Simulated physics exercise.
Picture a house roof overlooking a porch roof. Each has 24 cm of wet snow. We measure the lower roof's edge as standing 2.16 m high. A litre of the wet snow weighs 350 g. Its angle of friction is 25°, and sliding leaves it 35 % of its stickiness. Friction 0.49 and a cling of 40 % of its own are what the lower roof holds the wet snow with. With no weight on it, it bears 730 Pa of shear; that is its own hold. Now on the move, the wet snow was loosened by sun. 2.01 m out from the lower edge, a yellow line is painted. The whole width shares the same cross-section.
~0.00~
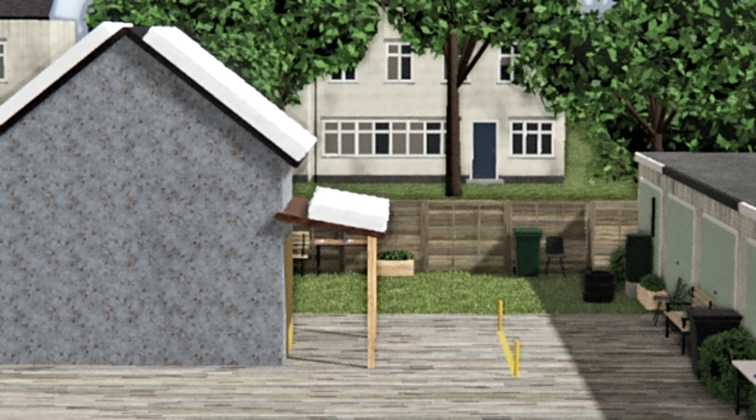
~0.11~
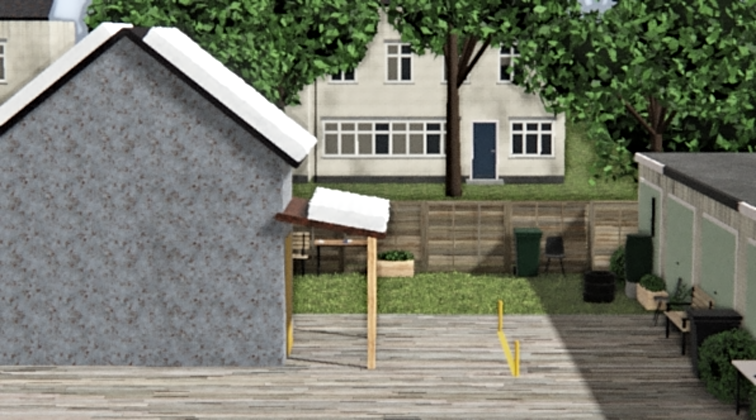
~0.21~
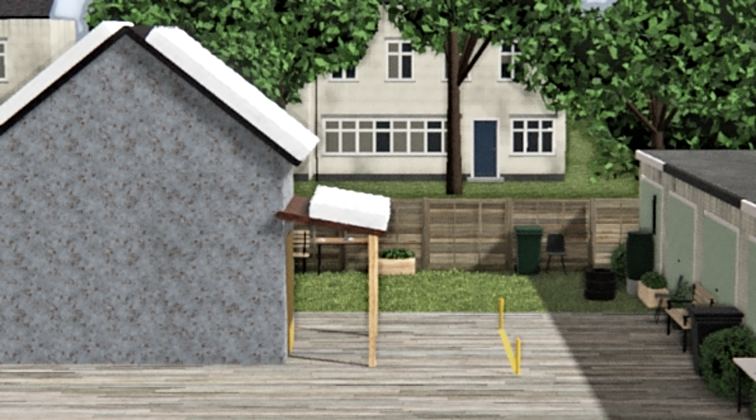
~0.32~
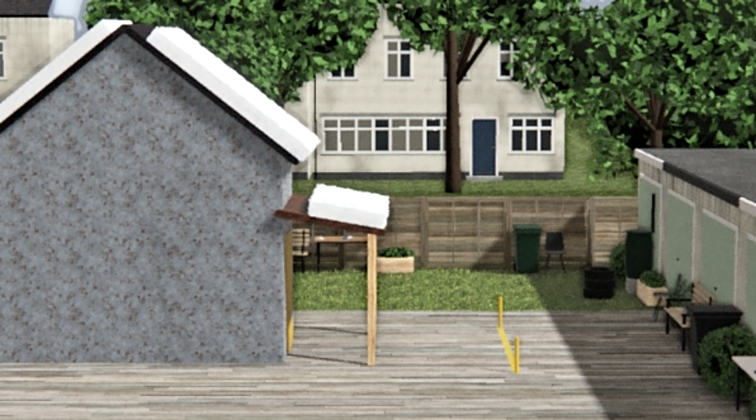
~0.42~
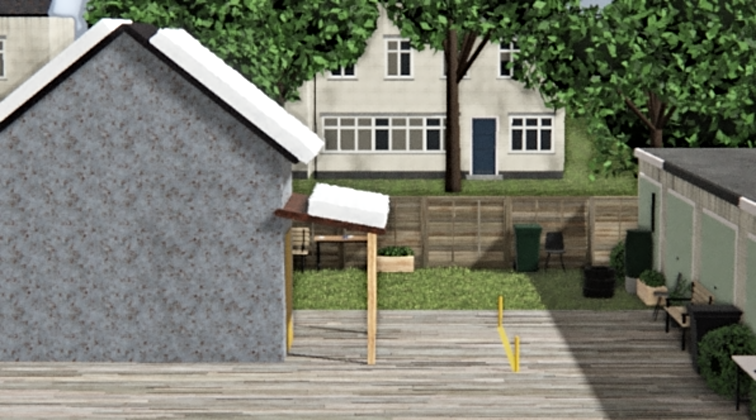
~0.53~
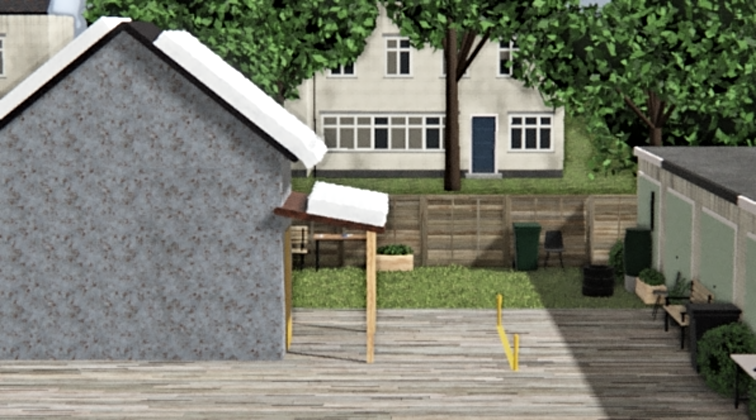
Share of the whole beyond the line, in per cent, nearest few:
Some 0 out of 100.
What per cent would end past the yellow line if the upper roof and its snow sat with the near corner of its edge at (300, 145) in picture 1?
16 %, roughly.
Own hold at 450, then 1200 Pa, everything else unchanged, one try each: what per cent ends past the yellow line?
Expect about 12 in a hundred, then about 0 in a hundred.
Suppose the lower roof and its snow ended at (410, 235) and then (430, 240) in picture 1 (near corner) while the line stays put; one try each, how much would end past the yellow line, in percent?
Try 1: Near 0 %; try 2: Near 0 %.
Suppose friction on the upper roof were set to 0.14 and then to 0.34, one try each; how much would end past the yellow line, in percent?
Respectively near 20 % and near 8 %.
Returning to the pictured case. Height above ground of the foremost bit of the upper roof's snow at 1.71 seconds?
Height: Approx. 2.4 m.
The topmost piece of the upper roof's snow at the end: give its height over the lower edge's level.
I'd put it at around 0.7 m up.
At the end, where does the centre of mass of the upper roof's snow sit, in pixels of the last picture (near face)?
Centre: Approx. (397, 290) px, near face.
By 1.07 s, none is below the lower edge and 0 % is past the line.
By 1.71 s, none is below the lower edge and 0 % is past the line.
By 2.36 s, 26 % is below the lower edge and 0 % is past the line.
By 3.00 s, 41 % is below the lower edge and 0 % is past the line.
By 6.00 s, at the end, 50 % is below the lower edge and 0 % is past the line.
